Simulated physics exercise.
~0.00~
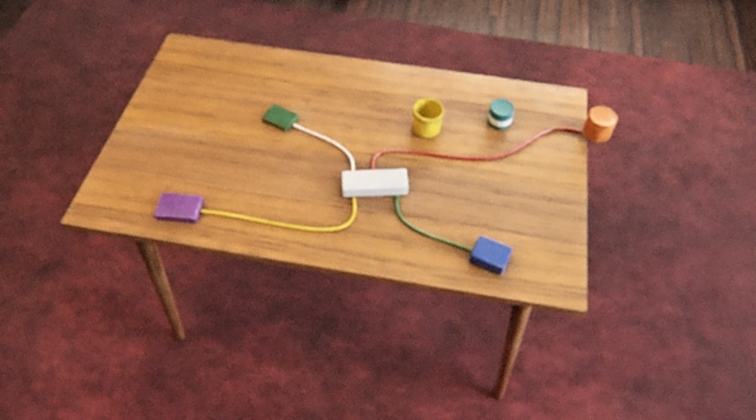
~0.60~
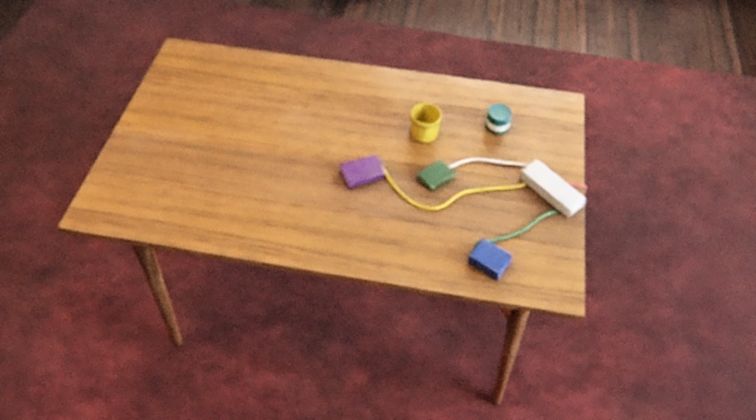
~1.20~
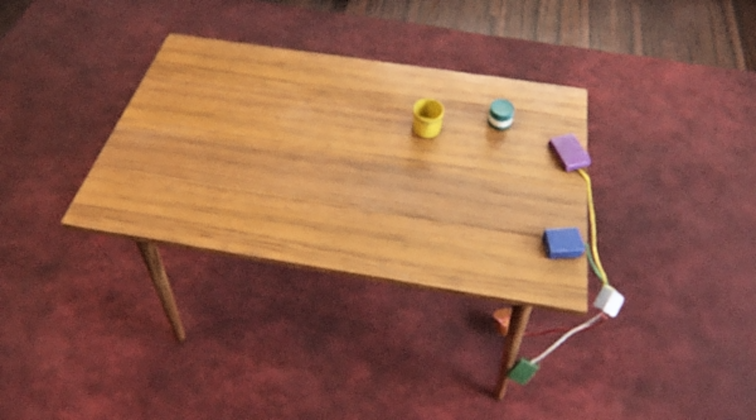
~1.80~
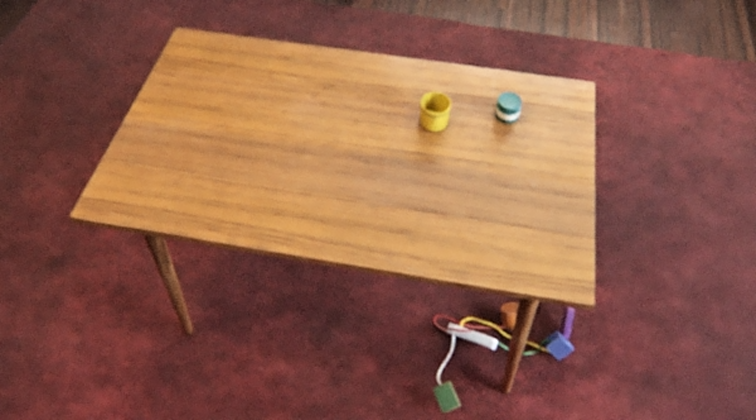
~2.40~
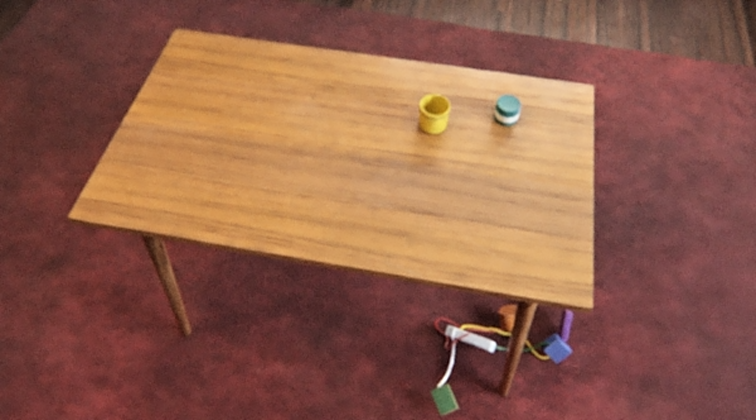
A wooden table stands on a dark red carpet, seen from above at a slight angle. On it, a white power strip sits near the middle, joined by coloured cables to a green block and a purple one at left, a blue one at the front right, and an orange cylinder at the right edge, with a yellow mug and teal tin near the back. The orange cylinder drops off the right side, and the strip slides after it, dragging the green and purple blocks rightward. The strip and green block go over, then the purple and blue ones follow. All five lie tangled on the carpet by the front right leg, while the mug and tin stay put.
